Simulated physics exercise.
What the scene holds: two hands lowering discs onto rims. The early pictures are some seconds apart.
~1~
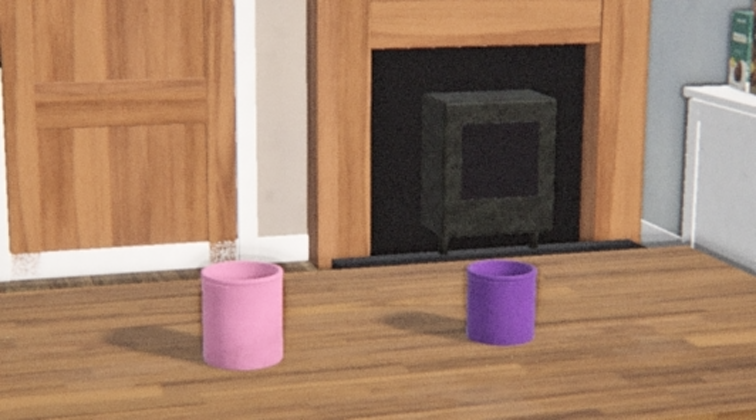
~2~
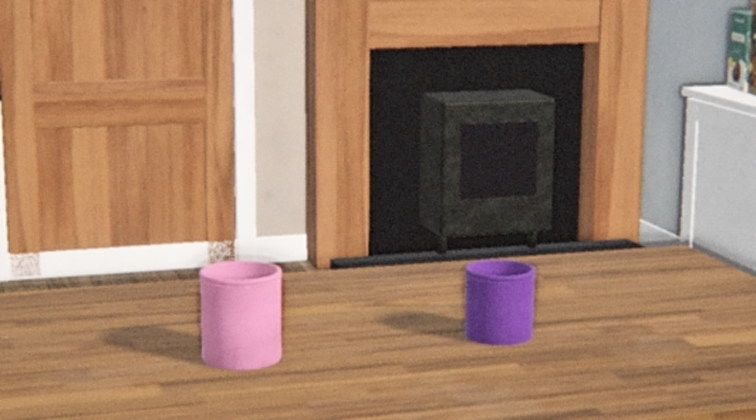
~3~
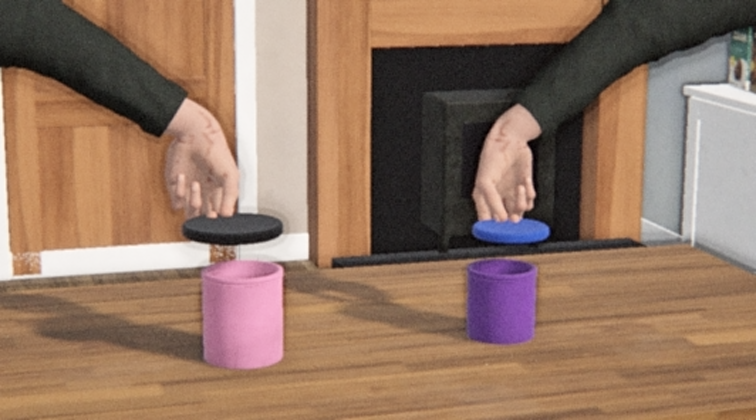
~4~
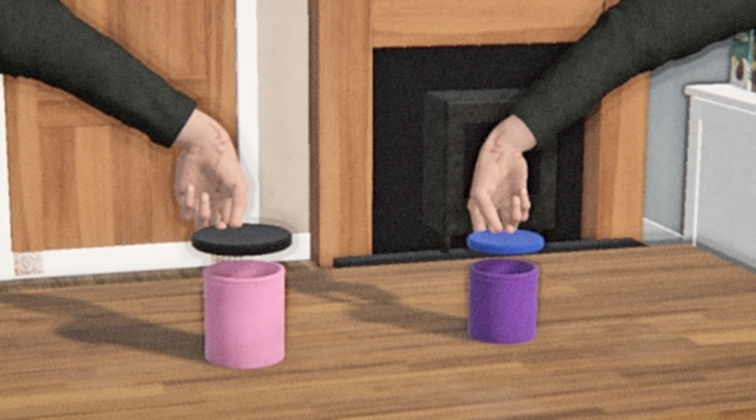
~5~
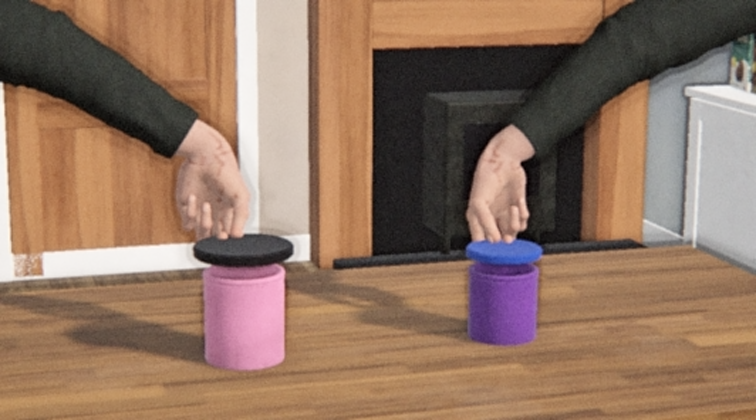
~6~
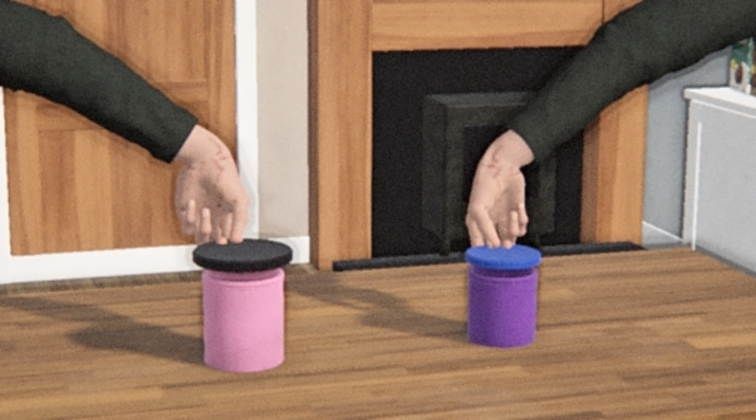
On a wooden surface, two hands lower black and blue lids onto pink and purple jars.
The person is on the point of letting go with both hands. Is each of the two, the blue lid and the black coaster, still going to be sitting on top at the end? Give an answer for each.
Blue lid: Yes; black coaster: Yes.
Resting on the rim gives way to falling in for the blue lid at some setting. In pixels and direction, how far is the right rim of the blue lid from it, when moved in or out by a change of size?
Looks like close to 8 pixels, moving left.
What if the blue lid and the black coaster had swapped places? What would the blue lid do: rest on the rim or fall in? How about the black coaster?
For the blue lid, it perches on top; for the black coaster, it perches on top.
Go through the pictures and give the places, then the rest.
The first picture shows right jar (501, 302).
The second picture shows left jar (241, 314).
The third picture shows still on the way; blue lid (511, 230); right jar (501, 301).
The fourth picture shows still on the way; black coaster (242, 239); left jar (244, 313).
The fifth picture shows still on the way; blue lid (504, 252); right jar (503, 302).
The sixth picture shows in place, still held; blue lid (503, 257); black coaster (243, 255); left jar (244, 317).
Then, 0.12 s after the last picture, blue lid moving near (503, 266); black coaster sitting on the rim near (243, 266).
Then, 0.56 s after the last picture, blue lid sitting on the rim near (503, 266); black coaster sitting on the rim near (243, 266).
At rest, the blue lid rests on the rim, near (503, 266); the black coaster rests on the rim, near (243, 266).
